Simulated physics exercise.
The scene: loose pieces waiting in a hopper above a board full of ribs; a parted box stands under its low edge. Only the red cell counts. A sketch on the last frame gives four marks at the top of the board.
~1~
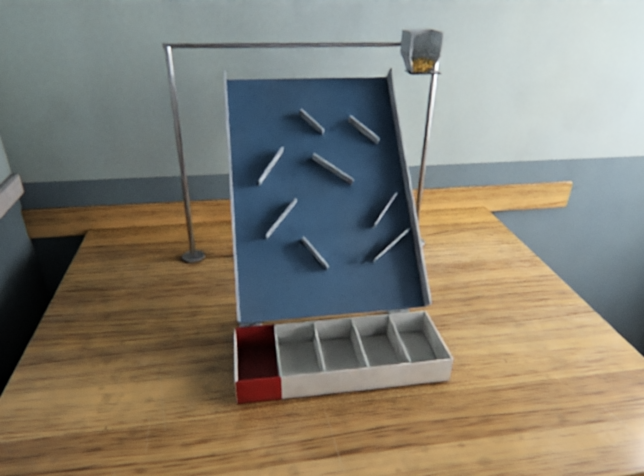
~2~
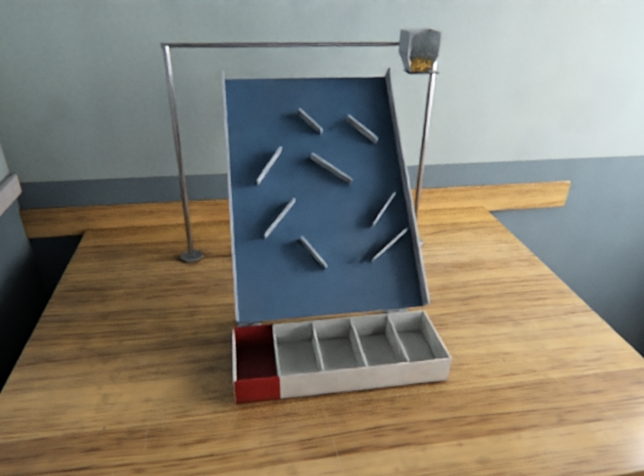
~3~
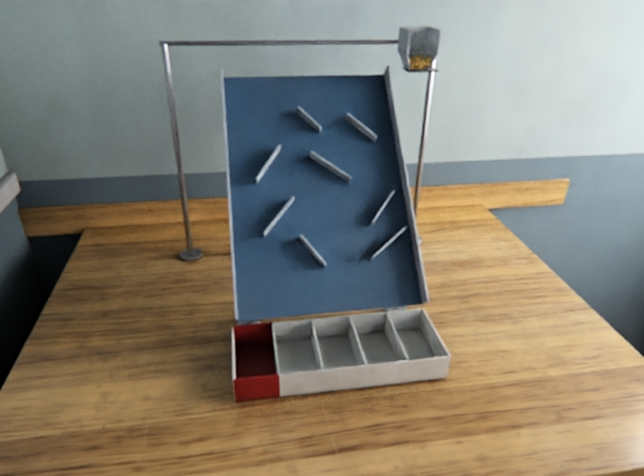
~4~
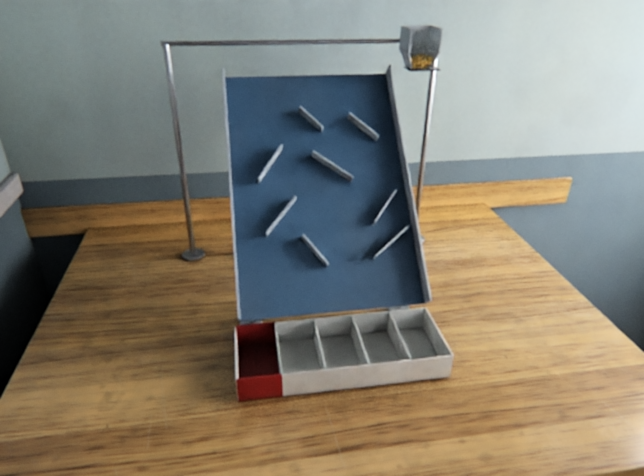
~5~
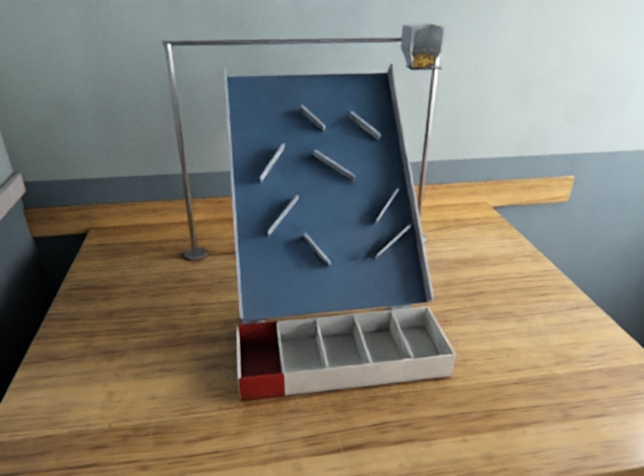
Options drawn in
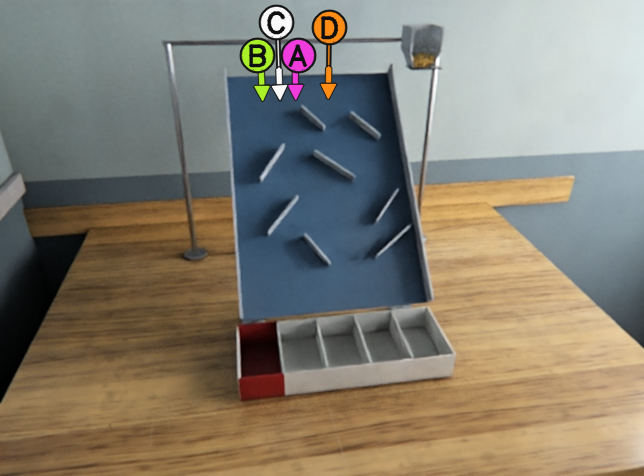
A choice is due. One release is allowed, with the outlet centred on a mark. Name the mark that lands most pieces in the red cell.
The answer is mark B.
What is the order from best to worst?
B, C, A, D.
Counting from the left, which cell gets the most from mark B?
The first from the left.
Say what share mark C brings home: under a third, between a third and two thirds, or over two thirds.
Mark C gives between a third and two thirds.
On the marked copy, mark A meets the board at (295, 94); mark B meets the board at (262, 95); mark C meets the board at (279, 94); mark D meets the board at (328, 93).
Choosing A, close to half in the red cell, close to half in other cells.
Choosing B, the bulk in the red cell, a small share in other cells.
Choosing C, close to two thirds in the red cell, close to a third in other cells.
Choosing D, none at all in the red cell, all but a few in other cells.
